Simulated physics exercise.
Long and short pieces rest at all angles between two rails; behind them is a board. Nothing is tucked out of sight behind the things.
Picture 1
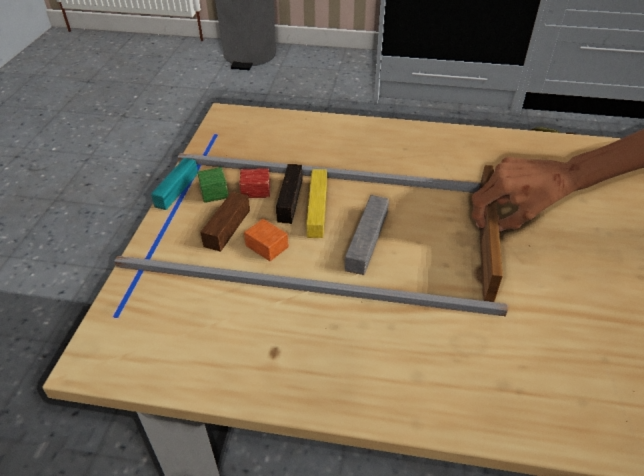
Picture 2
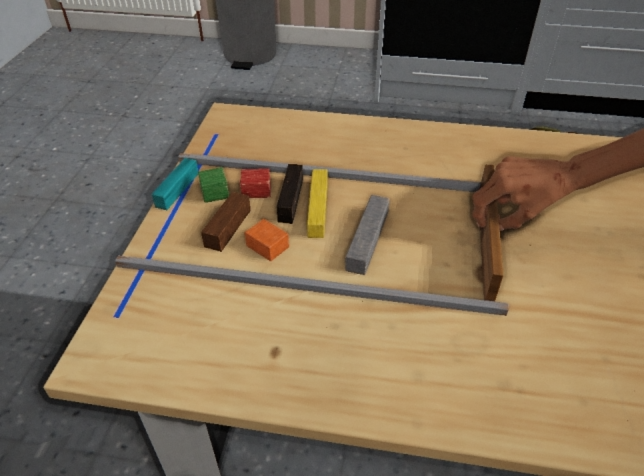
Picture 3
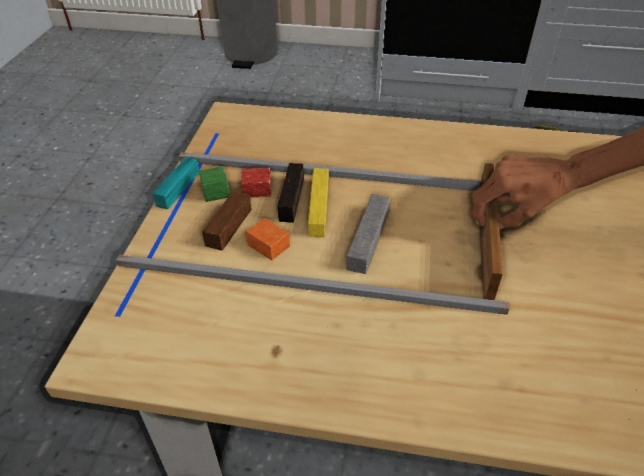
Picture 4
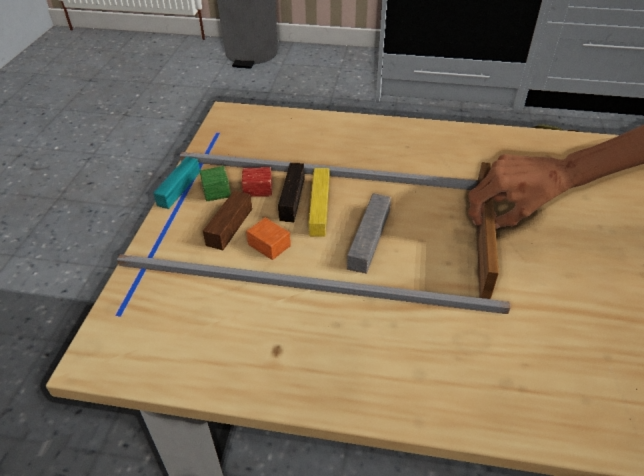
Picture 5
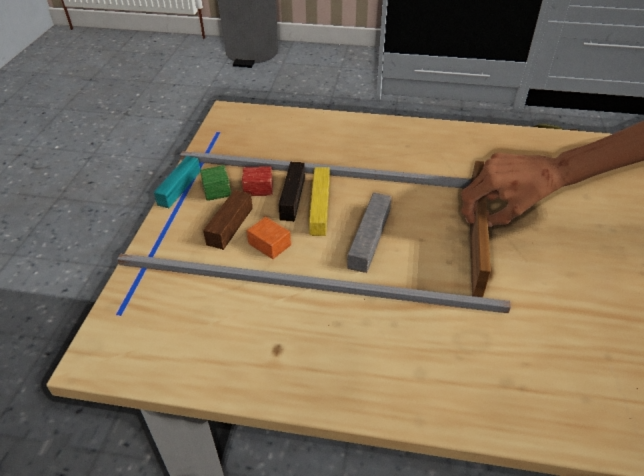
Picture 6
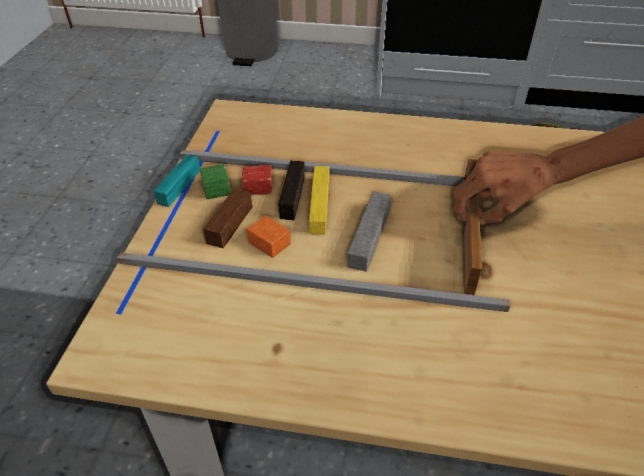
A hand held a brown board upright between two rails on a wooden table, then slid it slightly left toward the scattered colourful blocks, which stayed still near a blue line.
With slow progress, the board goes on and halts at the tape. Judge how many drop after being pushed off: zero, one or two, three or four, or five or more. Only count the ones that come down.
A lot - five plus.
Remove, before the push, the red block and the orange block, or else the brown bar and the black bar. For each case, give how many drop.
4 and 4.
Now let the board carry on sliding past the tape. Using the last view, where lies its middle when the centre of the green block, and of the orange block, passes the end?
Roughly (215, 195); roughly (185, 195).
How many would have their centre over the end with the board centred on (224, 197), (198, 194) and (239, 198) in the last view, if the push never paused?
1; 4; 1.
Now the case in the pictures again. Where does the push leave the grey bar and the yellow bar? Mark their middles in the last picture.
(162, 207) and (160, 181), roughly.
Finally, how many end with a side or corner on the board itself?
It's 1.
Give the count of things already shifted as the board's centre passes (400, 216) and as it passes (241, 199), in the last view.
At the first point the count is 0, at the second it's 8.
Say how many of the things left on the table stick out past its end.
That'd be 1.
Early on, none off yet; turquoise stick at rest near (178, 180); green block at rest near (215, 182); brown bar at rest near (229, 218).
A while later, none off yet; turquoise stick travelled a little near (169, 179); green block travelled about its own width near (190, 184); brown bar travelled a little near (196, 214).
Finally, the number that fall off is five or more; lost, black bar, orange block, red block, brown bar, green block and turquoise stick.
